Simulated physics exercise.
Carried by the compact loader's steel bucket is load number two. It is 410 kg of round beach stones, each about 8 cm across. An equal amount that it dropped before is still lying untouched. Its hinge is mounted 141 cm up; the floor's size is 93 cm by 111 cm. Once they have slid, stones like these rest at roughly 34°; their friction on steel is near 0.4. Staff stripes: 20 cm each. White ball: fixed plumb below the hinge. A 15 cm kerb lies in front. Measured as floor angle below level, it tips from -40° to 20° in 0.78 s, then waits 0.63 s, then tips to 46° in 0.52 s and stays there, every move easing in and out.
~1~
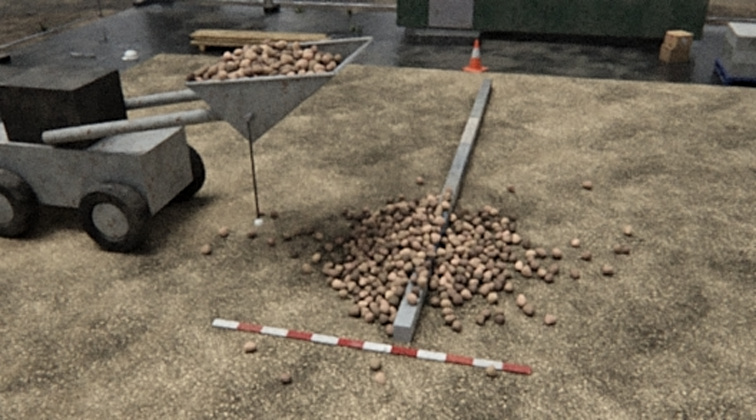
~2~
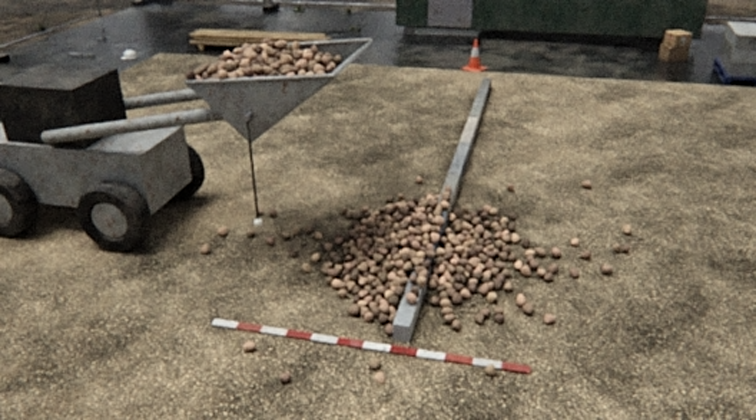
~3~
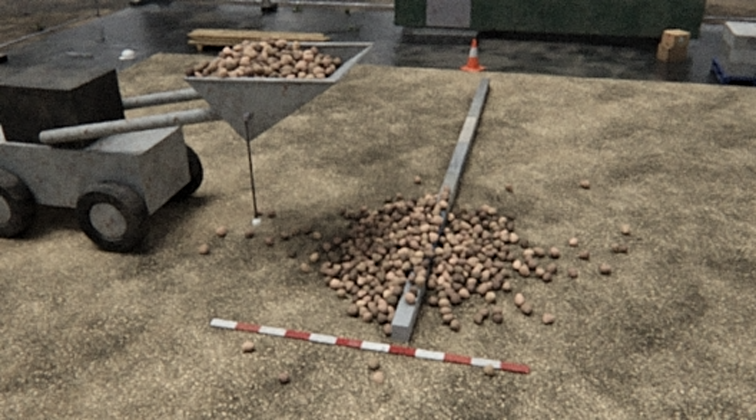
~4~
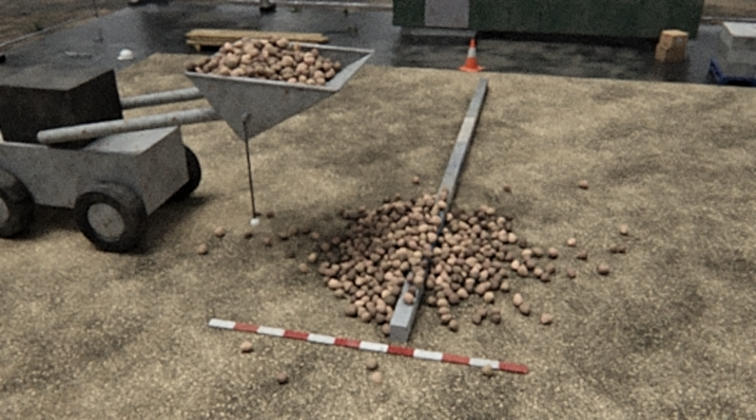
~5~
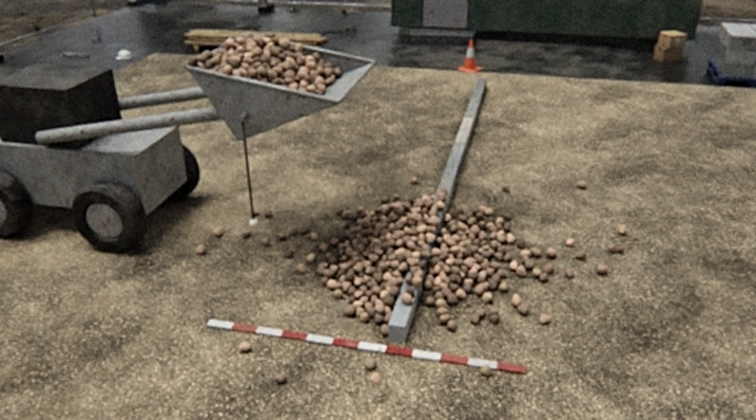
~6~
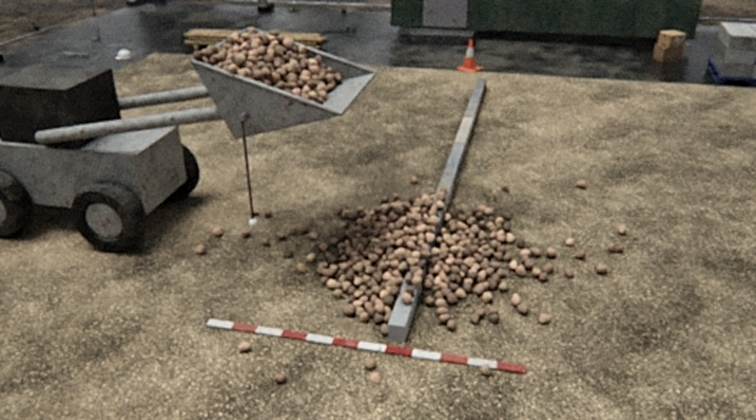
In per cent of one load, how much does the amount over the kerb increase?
About 27 per cent.
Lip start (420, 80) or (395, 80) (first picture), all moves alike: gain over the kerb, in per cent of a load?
Near 90 in a hundred first, near 75 in a hundred second.
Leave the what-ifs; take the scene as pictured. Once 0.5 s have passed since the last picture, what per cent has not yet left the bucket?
Roughly 95 per cent of its load.
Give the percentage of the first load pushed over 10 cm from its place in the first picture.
Around 20 in a hundred.
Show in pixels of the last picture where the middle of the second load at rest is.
Their centre ends up near (386, 238).
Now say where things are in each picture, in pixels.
In the first frame, the bucket is at -40°, its lip at (335, 75); the top of the load is at (276, 51). The earlier load is highest near (426, 225), 25 cm above ground level, 75 % on this side of the kerb, 26 % over the kerb.
In the second frame, lip at (335, 76), floor tilted -39°, highest stones at (274, 49).
In the third frame, lip at (336, 82), floor tilted -35°, highest stones at (268, 47).
In the fourth frame, lip at (338, 91), floor tilted -30°, highest stones at (254, 47).
In the fifth frame, the bucket is at -24°, its lip at (340, 102); the top of the load is at (245, 43).
In the sixth frame, lip at (342, 114), floor tilted -17°, highest stones at (247, 37).
Then, 0.2 s after the last picture the floor is at 10°; in per cent of one load, 100 in the bucket, 75 on this side of the kerb, 26 over the kerb; the foremost stones are at (595, 242).
Then, 0.5 s after the last picture the floor is at 20°; in per cent of one load, 97 in the bucket, 78 on this side of the kerb, 26 over the kerb; the foremost stones are at (595, 242).
Then, 2.1 s after the last picture the floor is at 46°; in per cent of one load, 0 in the bucket, 149 on this side of the kerb, 52 over the kerb; the foremost stones are at (600, 235).
Then, 4.7 s after the last picture the floor is at 46°; in per cent of one load, 0 in the bucket, 148 on this side of the kerb, 53 over the kerb; the foremost stones are at (601, 235). Net gain over the kerb, 27.
